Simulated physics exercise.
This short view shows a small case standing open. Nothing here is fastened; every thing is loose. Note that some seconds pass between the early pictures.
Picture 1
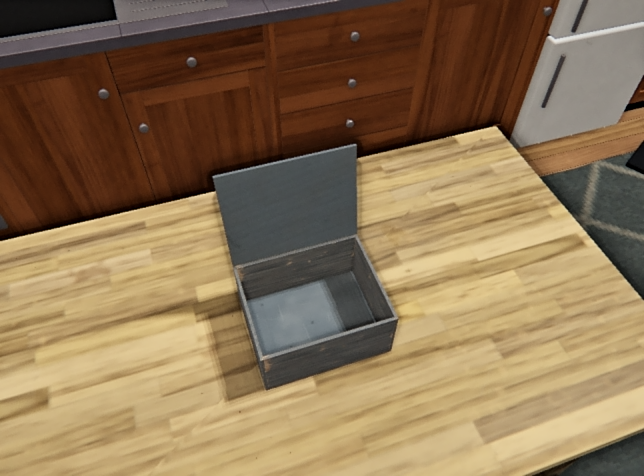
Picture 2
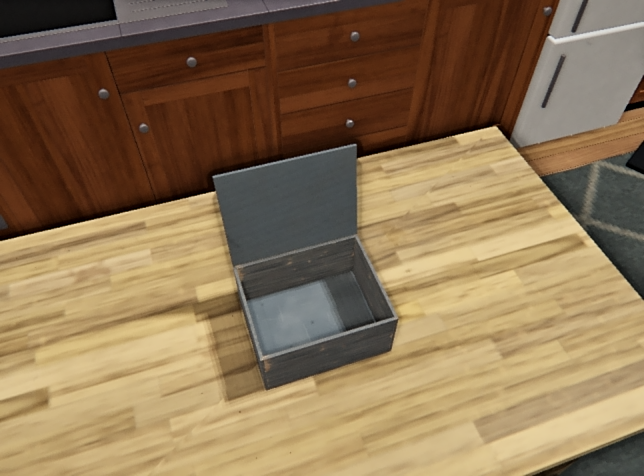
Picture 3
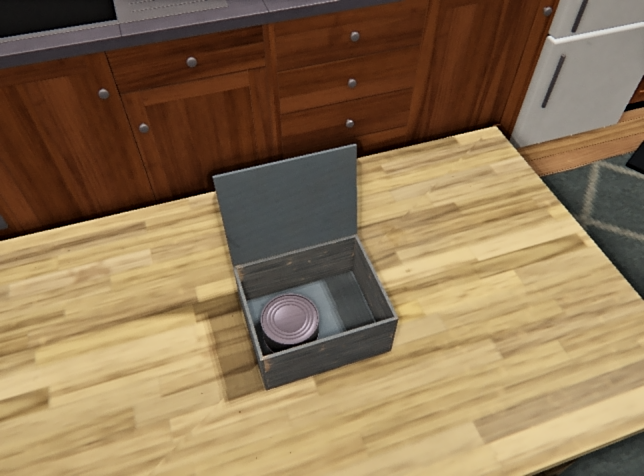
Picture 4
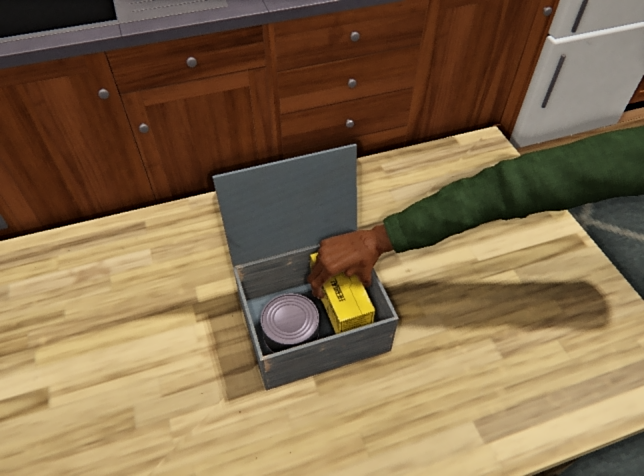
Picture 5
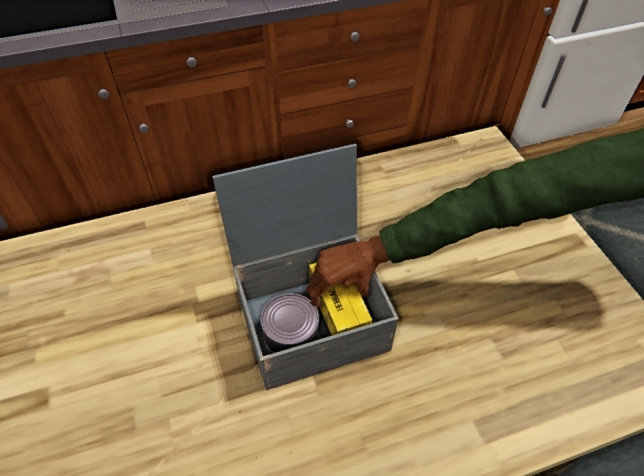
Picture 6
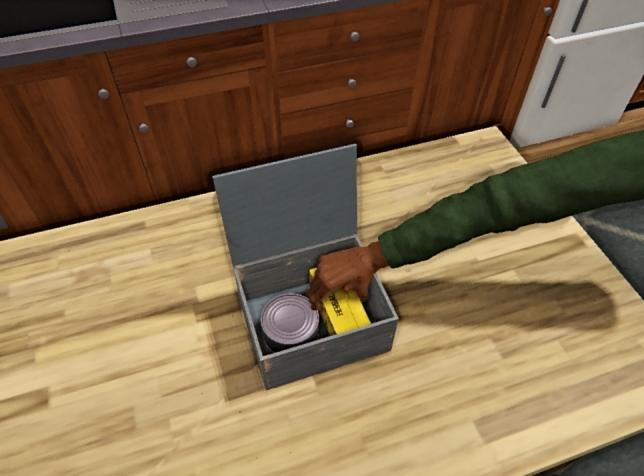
At first, a small grey box stands open and empty on a wooden table. Then a round tub with a ridged, pinkish lid is inside, on the left. A hand in a green sleeve reaches in from the right and lowers a yellow carton slightly into place beside the tub.
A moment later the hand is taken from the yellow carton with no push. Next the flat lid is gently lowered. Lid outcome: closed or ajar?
I expect the lid to settle fully.
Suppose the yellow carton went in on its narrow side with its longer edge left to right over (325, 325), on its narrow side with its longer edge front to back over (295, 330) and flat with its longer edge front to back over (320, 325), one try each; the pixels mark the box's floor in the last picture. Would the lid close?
Going in order, the lid is left partly open, then is left partly open, then comes down all the way.
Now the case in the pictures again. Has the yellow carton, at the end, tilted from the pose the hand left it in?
Simply put, the yellow carton remains unturned.
Then, 1.50 s on from there, lid 72° above the rim.
Then, 1.80 s on from there, lid 35° above the rim.
In the end, lid shut; both unmoved. At the end, from the last picture's camera, yellow carton near (339, 305).
